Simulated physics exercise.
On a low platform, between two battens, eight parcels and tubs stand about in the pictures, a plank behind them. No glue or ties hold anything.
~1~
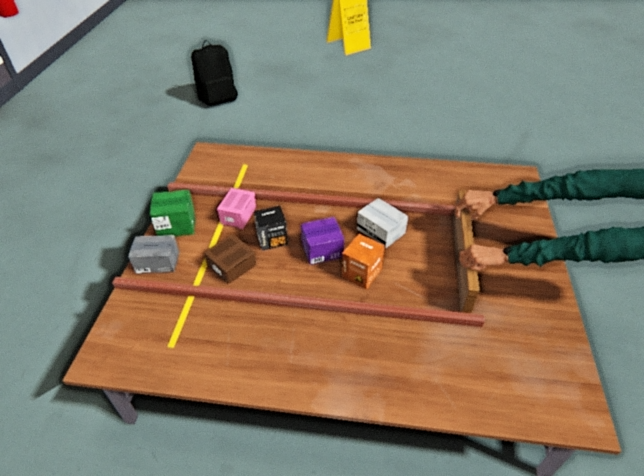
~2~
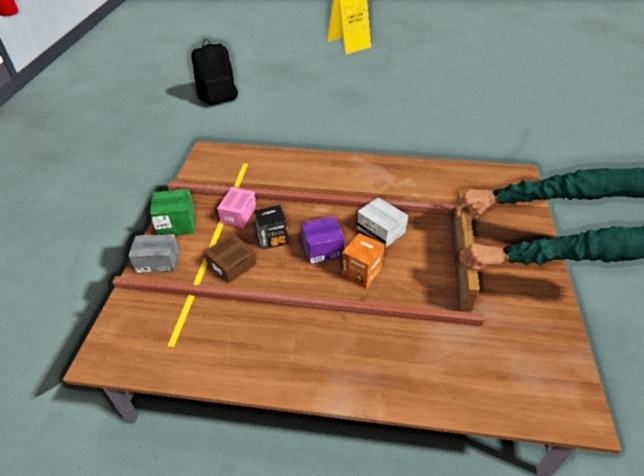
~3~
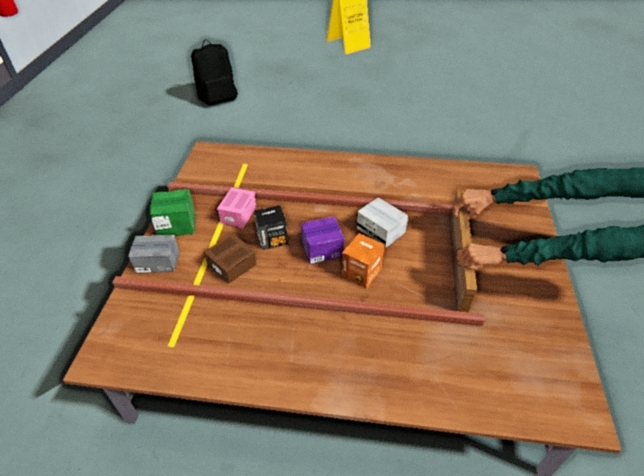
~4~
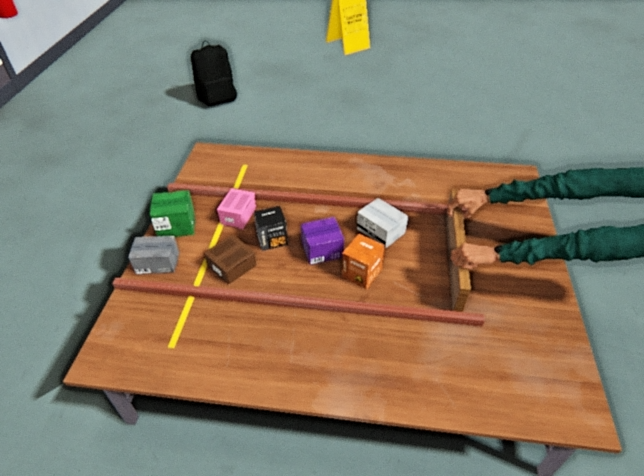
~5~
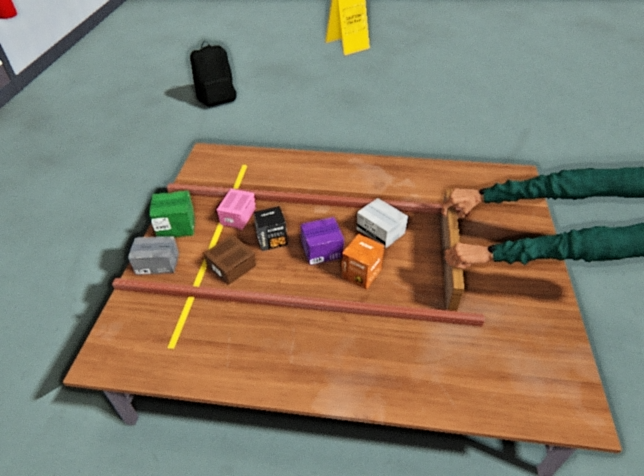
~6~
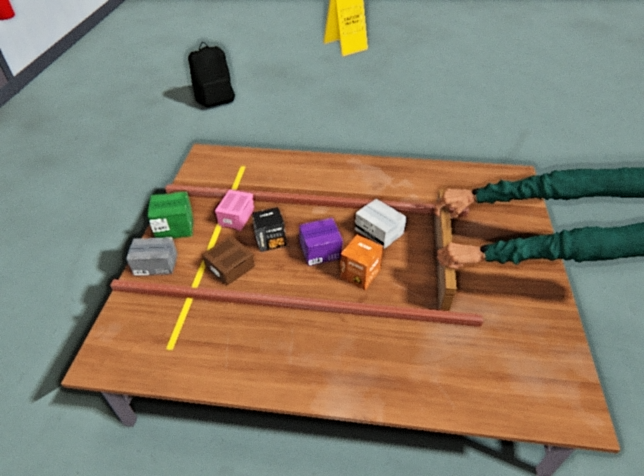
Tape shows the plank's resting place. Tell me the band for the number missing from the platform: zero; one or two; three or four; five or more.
That band is one or two.
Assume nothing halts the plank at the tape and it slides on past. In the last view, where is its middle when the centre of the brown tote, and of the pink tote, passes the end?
I reckon its middle sits around (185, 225) and then around (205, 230).
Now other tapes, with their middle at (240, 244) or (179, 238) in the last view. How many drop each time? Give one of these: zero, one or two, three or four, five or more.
Taking the two places as listed: Not one, then at least five.
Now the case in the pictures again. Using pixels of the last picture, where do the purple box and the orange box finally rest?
The purple box comes to rest close to (179, 231), while the orange box rests close to (186, 253).
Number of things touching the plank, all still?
The count is 2.
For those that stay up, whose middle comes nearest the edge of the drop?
The pink tote winds up nearest.
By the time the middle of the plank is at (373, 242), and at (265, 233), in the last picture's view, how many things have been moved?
The first number is 2, the next one 6.
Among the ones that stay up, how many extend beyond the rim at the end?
Things overhanging at the end: 1.
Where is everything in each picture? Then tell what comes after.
The first picture shows grey box (155, 254); green parcel (174, 214); pink tote (238, 209); plank (464, 249); tape (215, 239).
The second picture shows green parcel (174, 213); plank (464, 248).
The third picture shows pink tote (238, 208); brown tote (231, 258).
The fourth picture shows grey box (155, 255); white parcel (382, 223).
The fifth picture shows green parcel (173, 215); black box (271, 229).
The sixth picture shows grey box (153, 256); green parcel (172, 216); pink tote (236, 210); plank (444, 248); tape (213, 241).
A little later, none off yet; grey box at rest near (153, 256); green parcel at rest near (172, 216); pink tote at rest near (236, 210).
Next, none off yet; grey box shifted a little near (147, 256); green parcel shifted a little near (167, 217); pink tote shifted about its own width near (203, 203).
When it is over, the number that fall off is one or two; down, green parcel and grey box.
